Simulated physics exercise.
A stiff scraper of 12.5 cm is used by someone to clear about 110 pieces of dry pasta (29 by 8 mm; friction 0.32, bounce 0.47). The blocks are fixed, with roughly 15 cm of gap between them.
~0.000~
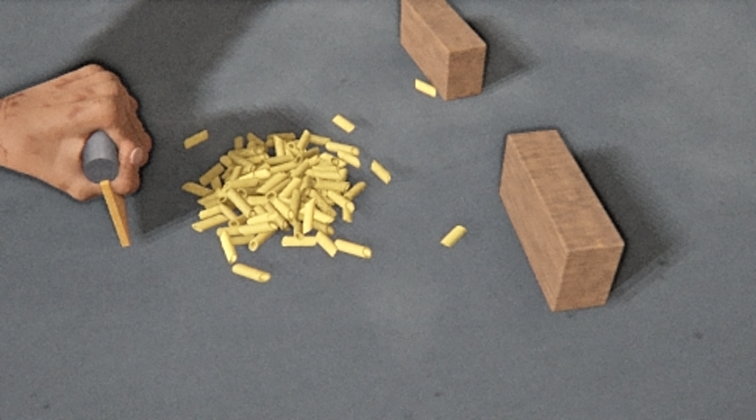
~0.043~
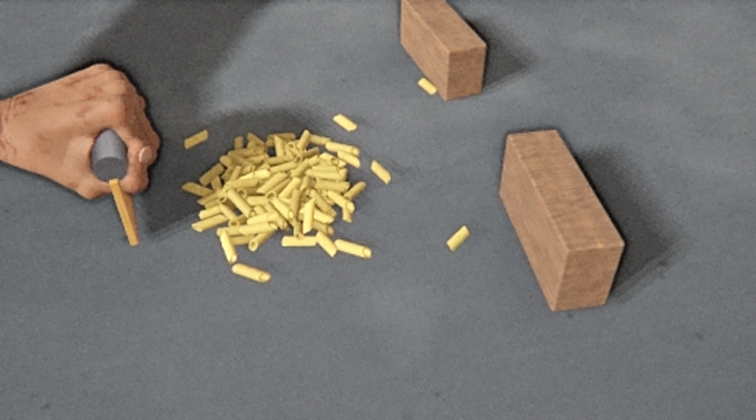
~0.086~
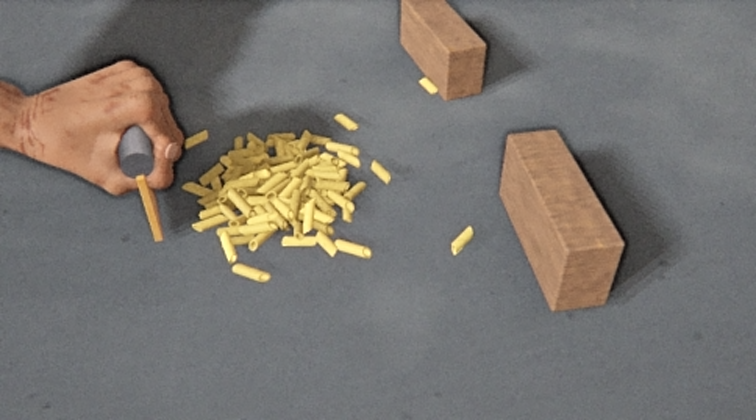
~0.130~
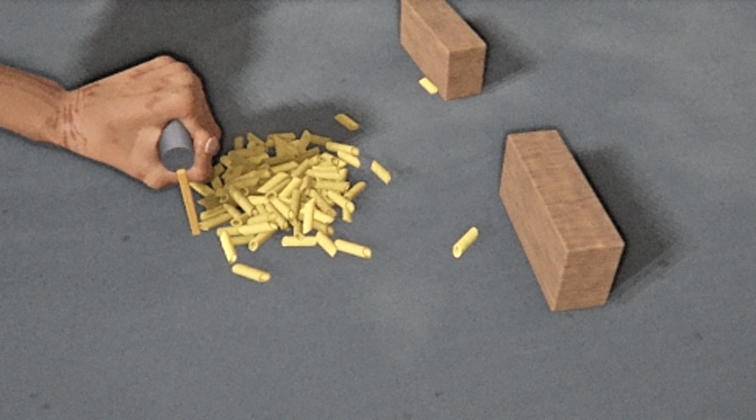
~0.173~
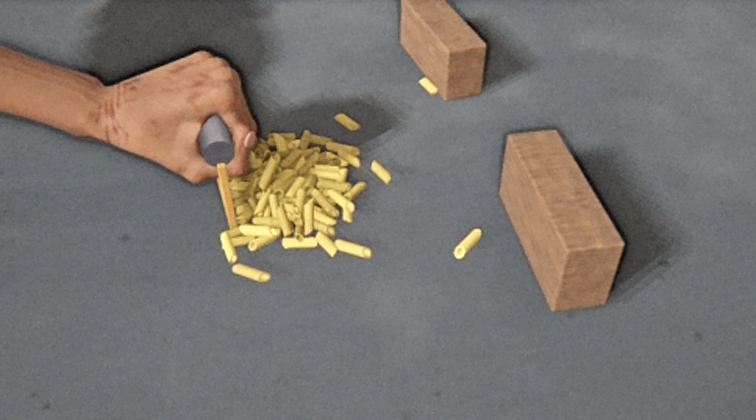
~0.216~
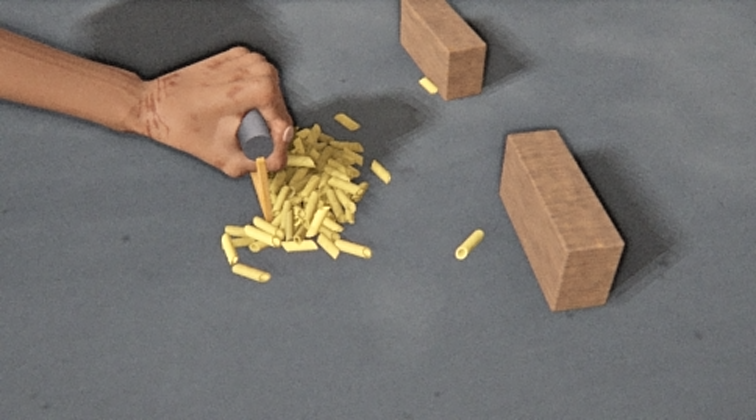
In this clip, a hand holding a scraper moves rightward across a gray surface into a heap of short yellow tube-shaped pieces, pushing its left side inward and bunching the pieces together, while two brown blocks stay still.
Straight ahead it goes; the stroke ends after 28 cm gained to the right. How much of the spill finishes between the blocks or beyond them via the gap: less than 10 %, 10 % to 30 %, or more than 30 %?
It is going to be a robust showing at the gap.
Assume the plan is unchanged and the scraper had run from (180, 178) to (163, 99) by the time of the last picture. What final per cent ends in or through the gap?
15 per cent ends in or through the gap.
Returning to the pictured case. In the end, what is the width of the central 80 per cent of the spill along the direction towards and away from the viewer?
It covers around 20 cm.
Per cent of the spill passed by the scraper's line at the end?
Close to 30 in a hundred, I'd say.
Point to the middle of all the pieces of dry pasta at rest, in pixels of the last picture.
I'd point to somewhere near (468, 158).
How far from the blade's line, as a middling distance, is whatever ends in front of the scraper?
Around 6 cm from the line.
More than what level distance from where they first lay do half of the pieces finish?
I'd put it at around 18 centimetres.
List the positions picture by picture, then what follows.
Scraper from (109, 193) to (101, 110); moved 0.0 cm; pieces shifted so far, 0; middle of the spill at (280, 182); block at (561, 185); block at (442, 19), in the first frame.
Scraper from (118, 192) to (109, 109); moved 0.6 cm; pieces shifted so far, 2; middle of the spill at (280, 182), in the second frame.
Scraper from (144, 188) to (132, 106); moved 2.6 cm; pieces shifted so far, 2; middle of the spill at (280, 182), in the third frame.
Scraper from (184, 182) to (167, 101); moved 5.5 cm; pieces shifted so far, 3; middle of the spill at (280, 182), in the fourth frame.
Scraper from (223, 176) to (201, 97); moved 8.5 cm; pieces shifted so far, 63; middle of the spill at (286, 179), in the fifth frame.
Scraper from (262, 170) to (235, 93); moved 11.5 cm; pieces shifted so far, 103; middle of the spill at (306, 173); block at (561, 185); block at (442, 19). Its speed is about 0.69 m/s, in the sixth frame.
After 0.38 s, scraper 23 cm from its start, spill 20 cm wide; held up before the blocks 100 %.
Then, at 0.55 s, scraper 28 cm from its start, spill 22 cm wide; in or through the gap 35 %, held up before the blocks 65 %.
Then, at 0.70 s, scraper 28 cm from its start, spill 22 cm wide; in or through the gap 40 %, held up before the blocks 60 %.
In the end, at 2.0 s, in or through the gap 40 %, round the near block 0 %, round the far block 0 %, held up before the blocks 60 %.
